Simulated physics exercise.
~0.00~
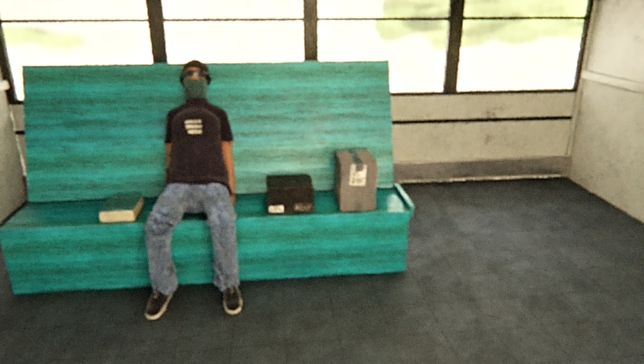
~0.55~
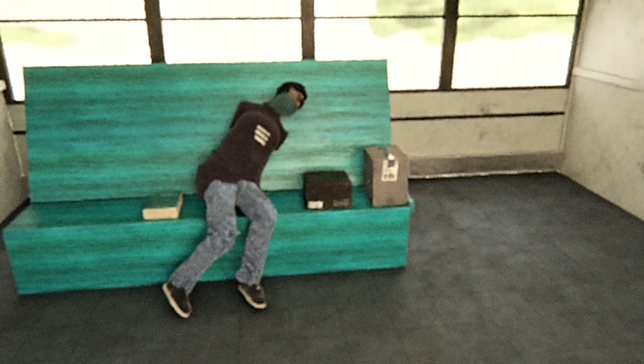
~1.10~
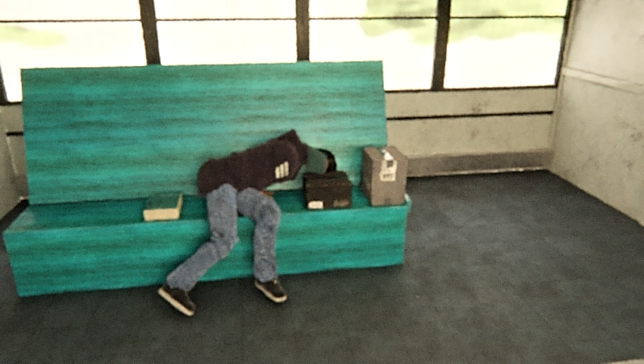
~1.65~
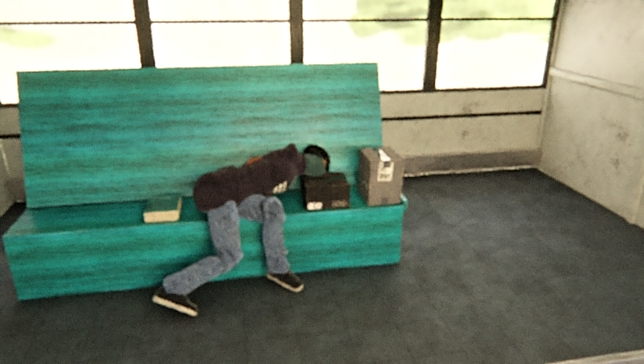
A passenger slumped asleep on a teal bench slides right along with a folder, a black carton and an upright grey pack, then topples sideways over the seat beside the carton, legs dangling to the floor, and all three objects remain on the bench.
